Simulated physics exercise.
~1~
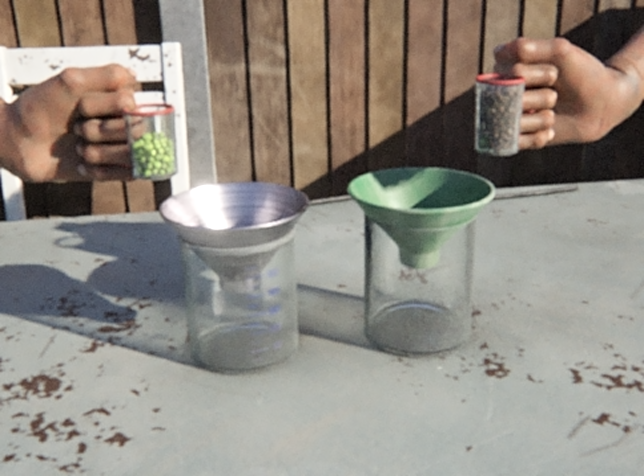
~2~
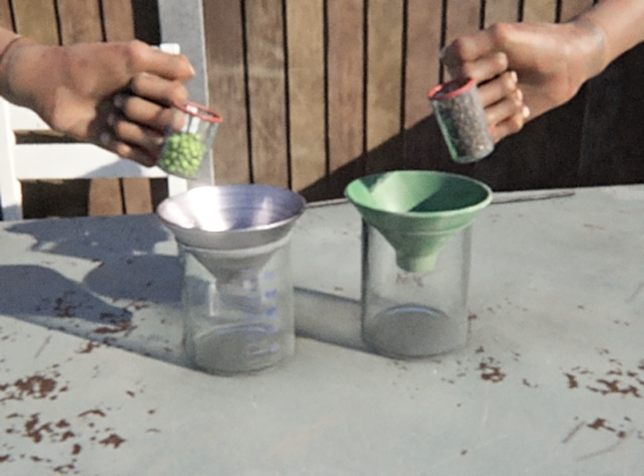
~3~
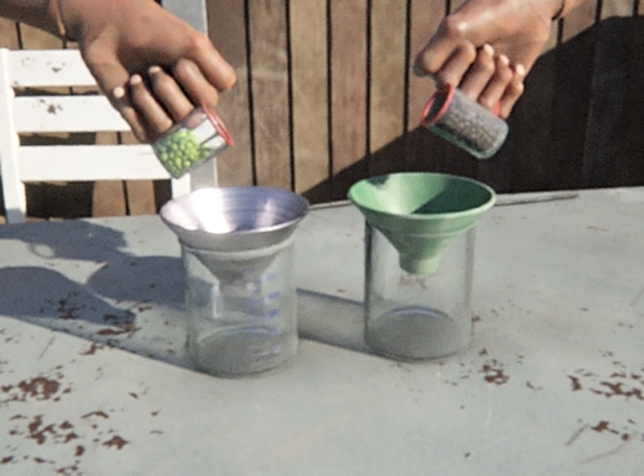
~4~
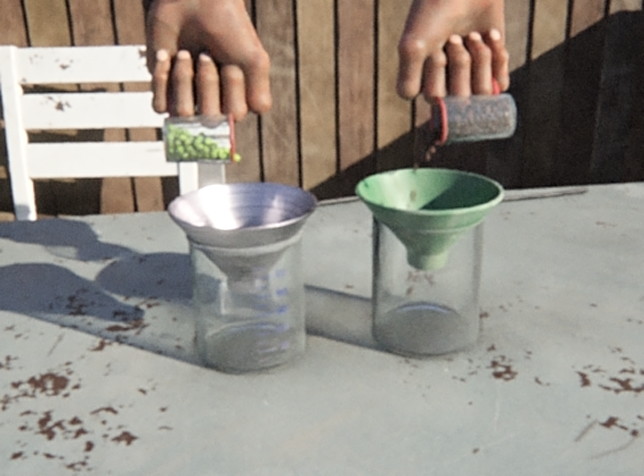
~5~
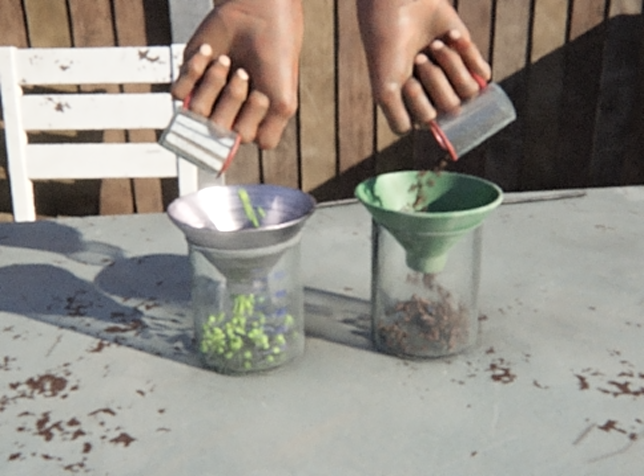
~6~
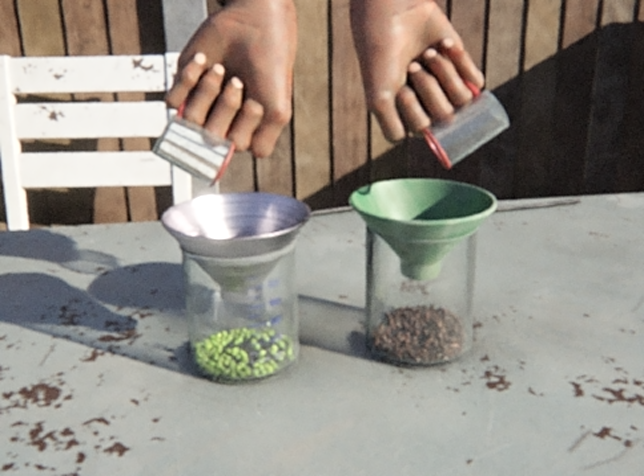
On an outdoor table, two hands tipping cups of green and dark brown pieces through funnels, all settling in clear jars.
